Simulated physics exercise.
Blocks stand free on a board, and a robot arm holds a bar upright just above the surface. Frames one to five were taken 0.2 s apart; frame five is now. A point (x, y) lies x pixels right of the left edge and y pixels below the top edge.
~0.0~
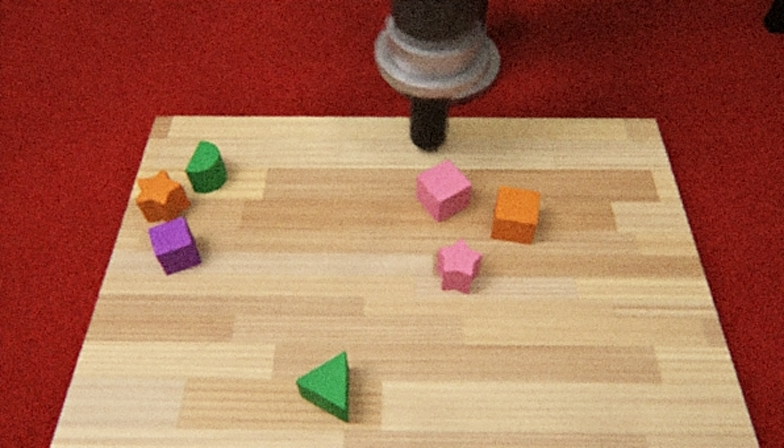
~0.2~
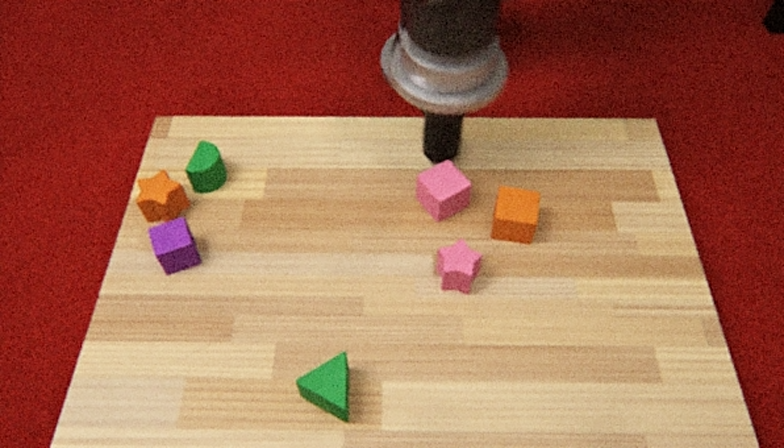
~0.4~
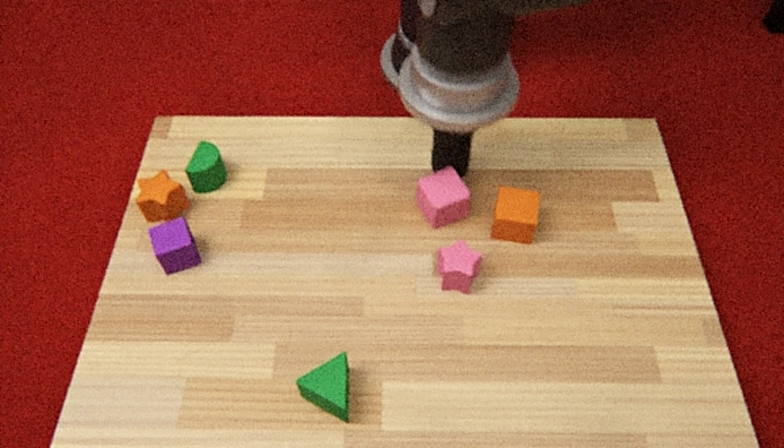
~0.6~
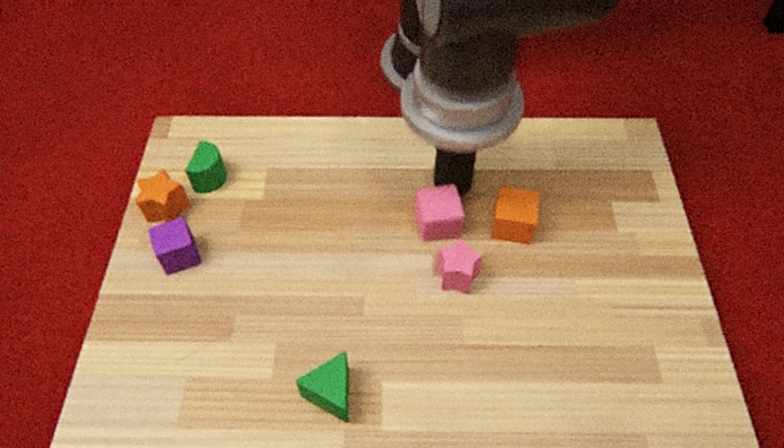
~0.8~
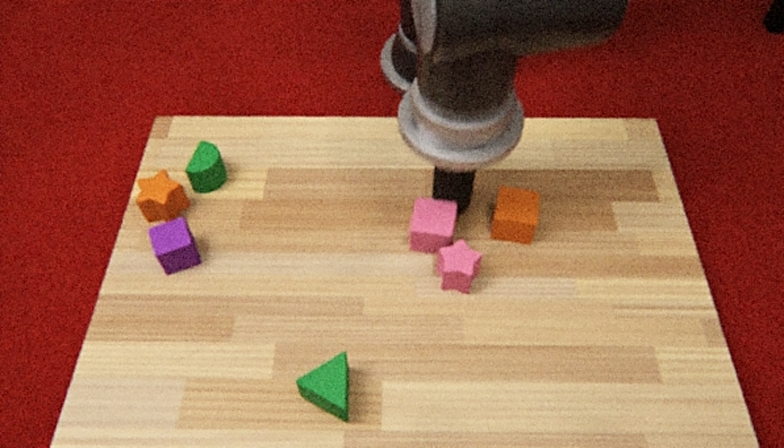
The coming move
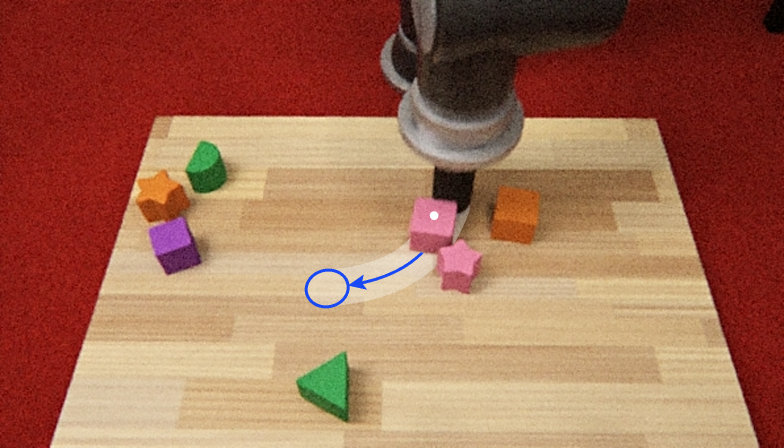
At first, a robot arm holds a dark bar at the far edge of a wooden board, behind a pink cube, with other coloured blocks spread around. The bar moves nearer and pushes the cube a short way forward and slightly left, close to the pink star, while the other blocks stay still.
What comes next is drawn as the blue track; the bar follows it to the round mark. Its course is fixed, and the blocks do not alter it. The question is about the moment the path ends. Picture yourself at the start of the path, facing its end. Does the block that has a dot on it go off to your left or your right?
The block that has a dot on it goes left.
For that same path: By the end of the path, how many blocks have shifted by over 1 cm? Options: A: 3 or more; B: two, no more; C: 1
Choice C: 1.
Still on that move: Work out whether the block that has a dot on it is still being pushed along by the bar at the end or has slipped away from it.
Slipped clear.
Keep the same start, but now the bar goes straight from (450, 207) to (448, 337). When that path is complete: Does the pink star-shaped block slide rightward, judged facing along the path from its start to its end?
Final answer: No.
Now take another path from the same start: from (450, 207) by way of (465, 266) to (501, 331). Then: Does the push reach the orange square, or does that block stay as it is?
At the end of the path, it will still be in place.
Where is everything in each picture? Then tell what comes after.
In the first frame, lower end of the bar (428, 137), tops of blocks, pink square (444, 179), pink star-shaped block (460, 257).
In the second frame, bar (441, 151), blocks as before.
In the third frame, bar (450, 167), pink square (444, 187).
In the fourth frame, bar (452, 183), pink square (440, 202).
In the fifth frame, bar (451, 200), pink square (434, 216), pink star-shaped block (460, 257).
The drawn path runs from (450, 207) via (428, 247) and (384, 276), ending at (327, 288); the dot is on the pink square.
What follows on the original path. One third of the way, bar (428, 240); pink square (402, 254), turned 25° clockwise.
Two thirds of the way, bar (382, 270); pink square (357, 291).
At the end, bar (326, 282); pink square (337, 308), turned 15° anticlockwise; pink star-shaped block not moved.
